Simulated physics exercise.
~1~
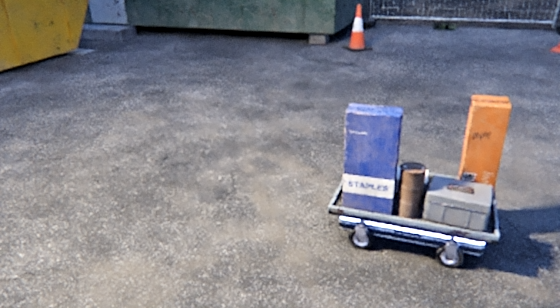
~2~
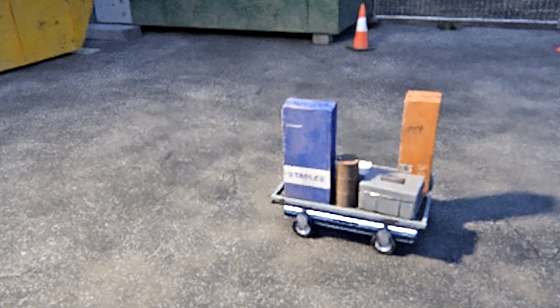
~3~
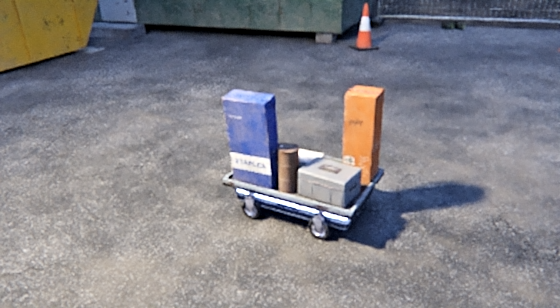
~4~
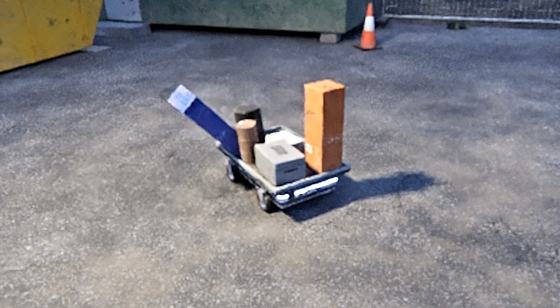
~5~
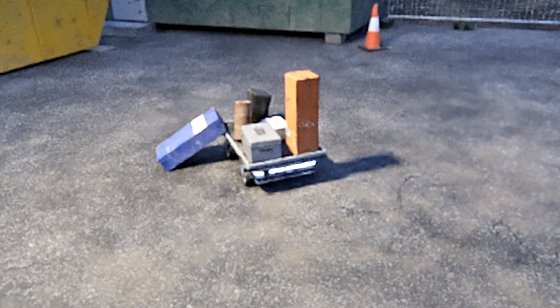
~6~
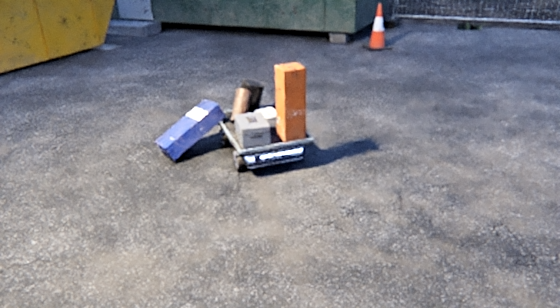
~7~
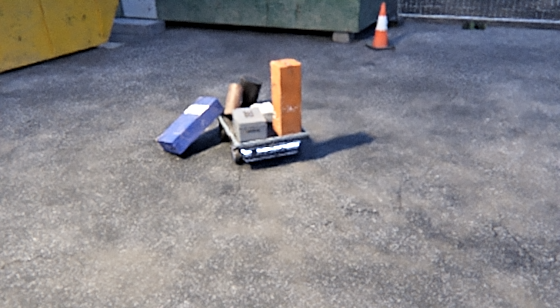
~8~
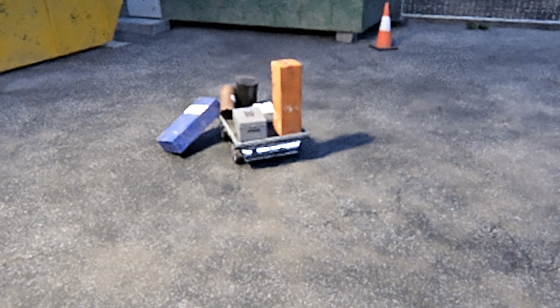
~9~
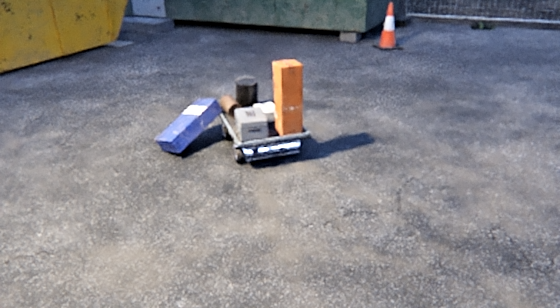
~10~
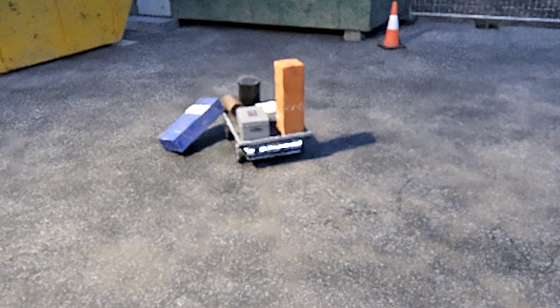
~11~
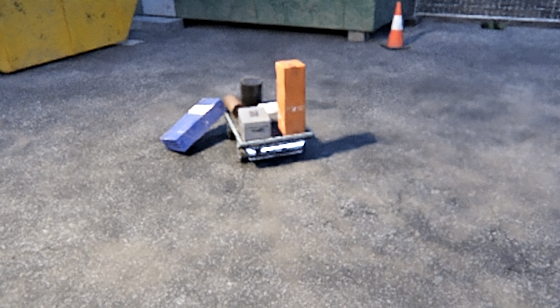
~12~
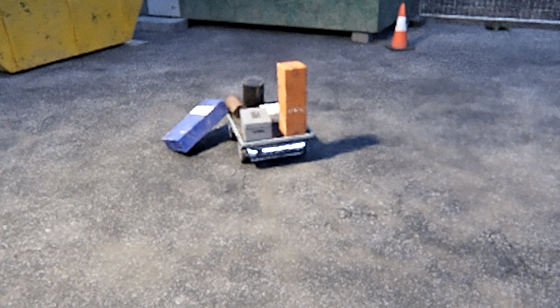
The clip shows a flat cart loaded with boxes, a toolbox and canisters rolling left and away across asphalt while turning. The tall blue box topples off onto the ground and the brown canister tips over on the deck, while the orange box stays upright as the cart stops.
